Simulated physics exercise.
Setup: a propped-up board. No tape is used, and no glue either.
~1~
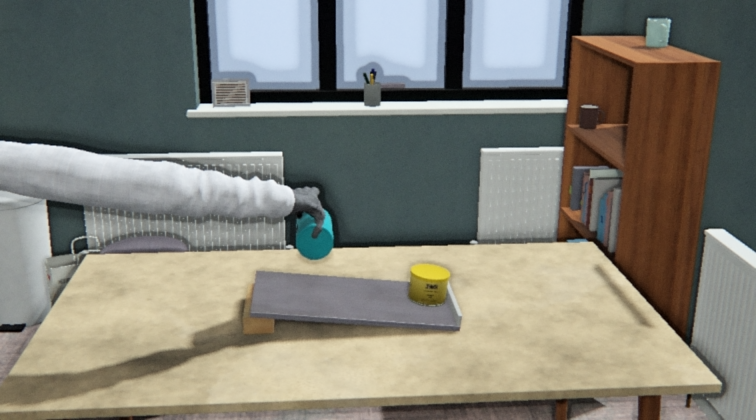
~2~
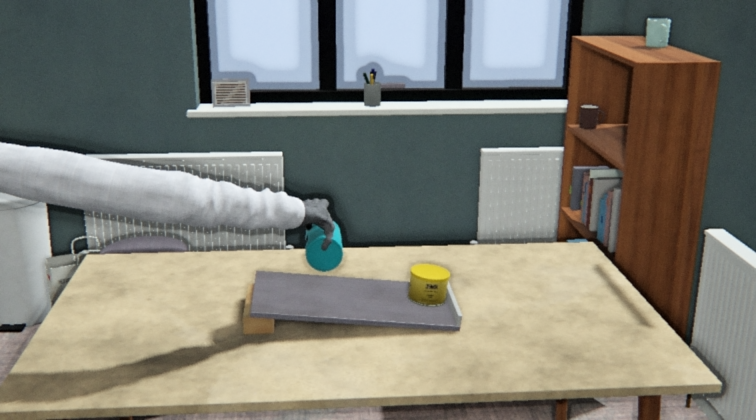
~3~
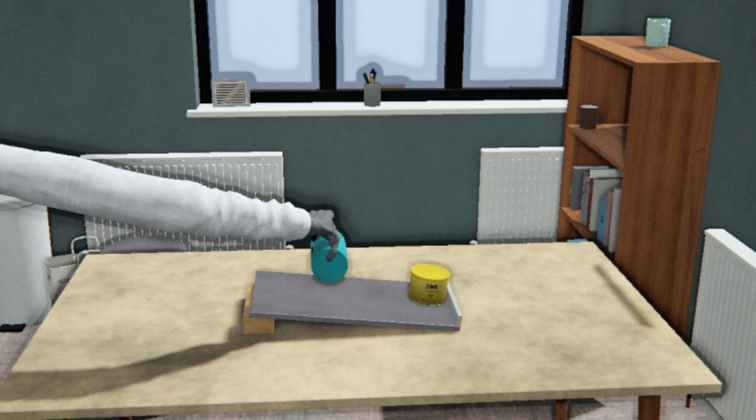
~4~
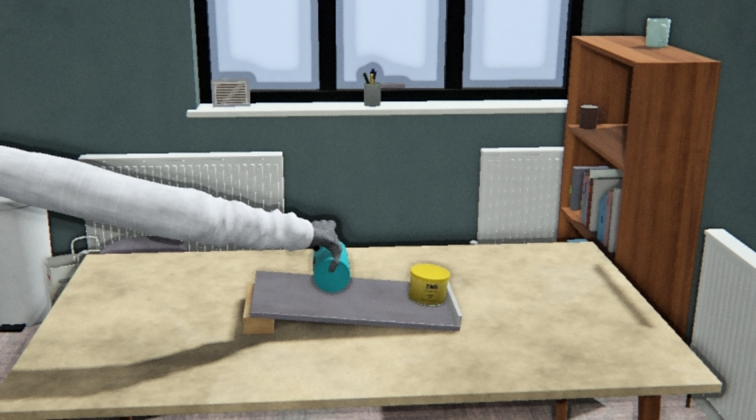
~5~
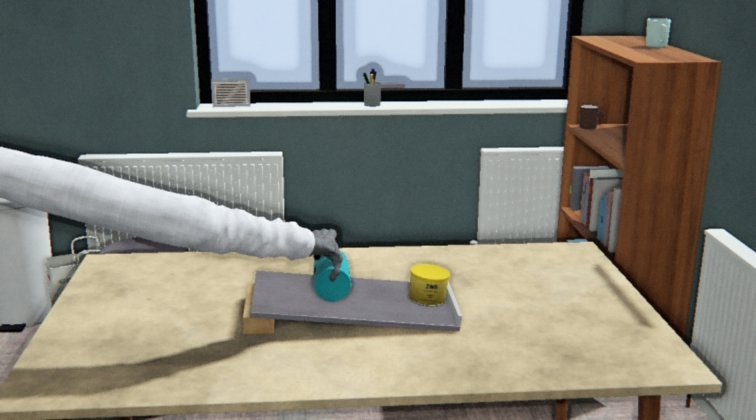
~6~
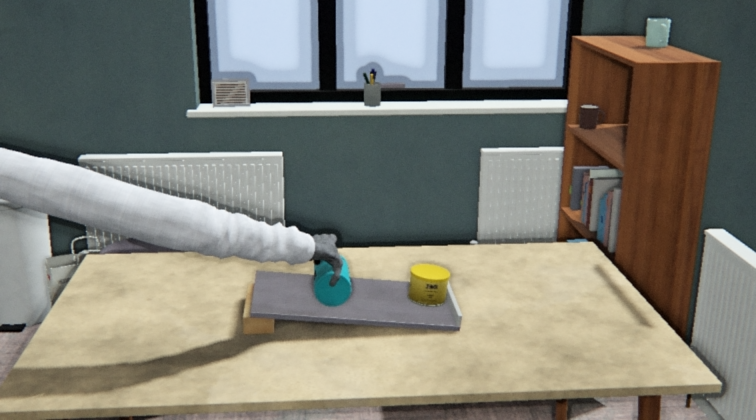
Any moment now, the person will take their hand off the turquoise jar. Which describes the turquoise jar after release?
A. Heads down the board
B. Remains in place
Answer: A.
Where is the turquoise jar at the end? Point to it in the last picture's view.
At about (395, 284).
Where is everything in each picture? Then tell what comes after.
Still above its spot; turquoise jar (314, 233); yellow tub (428, 285), in the first frame.
Still above its spot; turquoise jar (324, 244); yellow tub (428, 285), in the second frame.
Still above its spot; turquoise jar (329, 255); yellow tub (428, 285), in the third frame.
Still above its spot; turquoise jar (331, 265); yellow tub (428, 285), in the fourth frame.
Still above its spot; turquoise jar (332, 274); yellow tub (428, 285), in the fifth frame.
Set down, still held; turquoise jar (332, 279); yellow tub (428, 285), in the sixth frame.
Then, 0.40 s later than the last frame, turquoise jar moved a little near (343, 280).
Then, 0.60 s later than the last frame, turquoise jar moved about its own width near (363, 281).
Then, 0.70 s later than the last frame, turquoise jar moved about its own width near (376, 282).
Then, 0.90 s later than the last frame, turquoise jar moved well along near (394, 284).
When it is over, moved from the start, turquoise jar; yellow tub as before. End places, in pixels of the last picture, turquoise jar near (395, 283). The turquoise jar goes downhill.
